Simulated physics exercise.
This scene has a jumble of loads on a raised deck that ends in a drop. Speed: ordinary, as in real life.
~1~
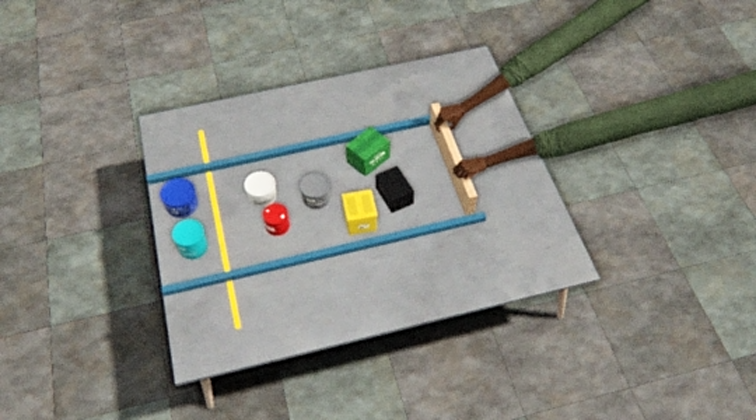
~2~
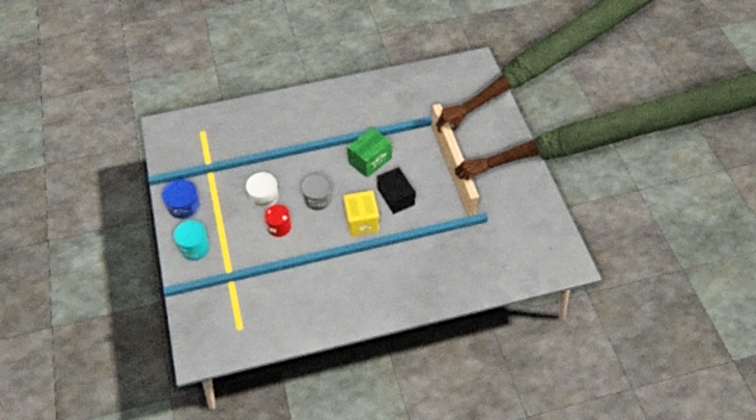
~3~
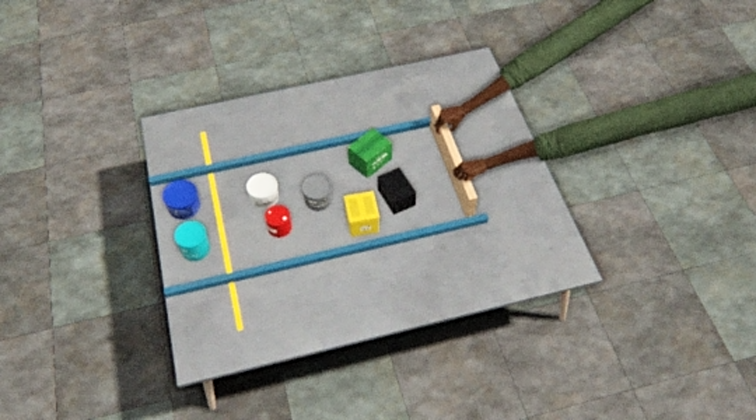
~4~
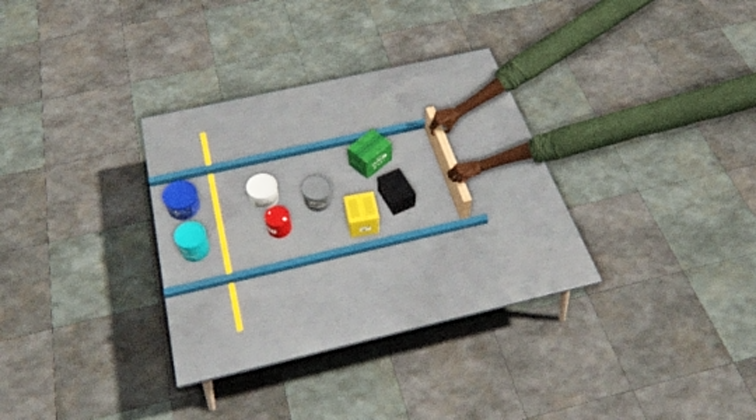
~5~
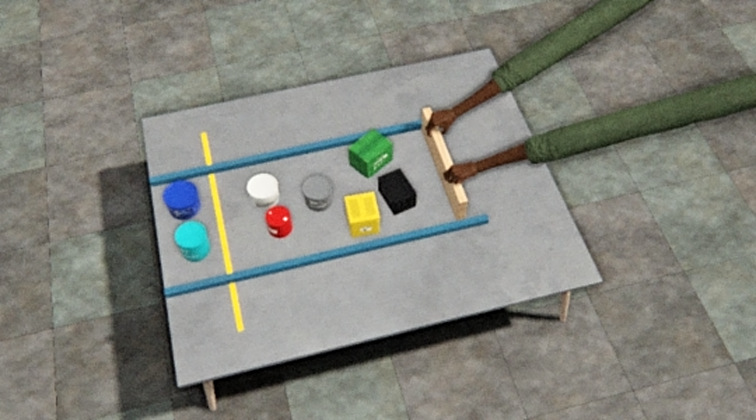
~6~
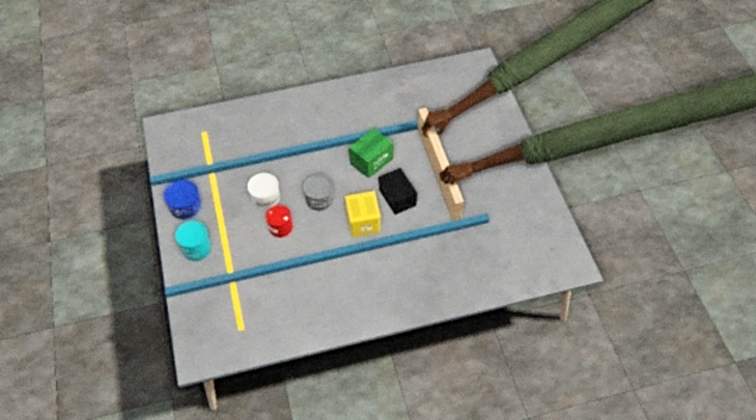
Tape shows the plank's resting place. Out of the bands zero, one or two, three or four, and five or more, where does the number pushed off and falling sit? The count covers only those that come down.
Watching this, the number dropping off is one to two.
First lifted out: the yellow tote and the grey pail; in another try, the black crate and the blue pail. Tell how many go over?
Try one: 1; try two: 0.
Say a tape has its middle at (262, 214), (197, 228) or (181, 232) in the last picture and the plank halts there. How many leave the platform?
It would be 0, 4 and 5.
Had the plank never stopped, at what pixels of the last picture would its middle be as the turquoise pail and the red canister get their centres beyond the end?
For the turquoise pail at (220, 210), for the red canister at (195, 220).
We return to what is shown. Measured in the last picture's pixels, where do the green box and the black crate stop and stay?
Middles: Around (194, 183) and around (208, 225).
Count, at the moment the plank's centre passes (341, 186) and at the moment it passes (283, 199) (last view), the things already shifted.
4 by the first point, 6 by the second.
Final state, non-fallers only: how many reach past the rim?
Count of overhanging things: 2.
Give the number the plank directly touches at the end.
Contact count: 3.
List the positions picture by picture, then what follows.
Blue pail (180, 198); turquoise pail (191, 240); white pail (261, 190); plank (452, 159); tape (218, 222), in the first picture.
Turquoise pail (192, 241); black crate (396, 191), in the second picture.
White pail (263, 191); plank (452, 161), in the third picture.
Blue pail (182, 201); grey pail (317, 194), in the fourth picture.
Turquoise pail (193, 242); green box (371, 154), in the fifth picture.
Blue pail (183, 200); turquoise pail (194, 242); white pail (264, 191); plank (439, 164); tape (221, 223), in the sixth picture.
Soon after, none off yet; blue pail at rest near (183, 200); turquoise pail at rest near (194, 242); white pail at rest near (264, 191).
After that, none off yet; blue pail at rest near (183, 200); turquoise pail at rest near (194, 242); white pail displaced a little near (253, 189).
And then, none off yet; blue pail displaced a little near (176, 202); turquoise pail at rest near (194, 242); white pail displaced well along near (206, 190).
In the end, the number that fall off is one or two; gone, blue pail.
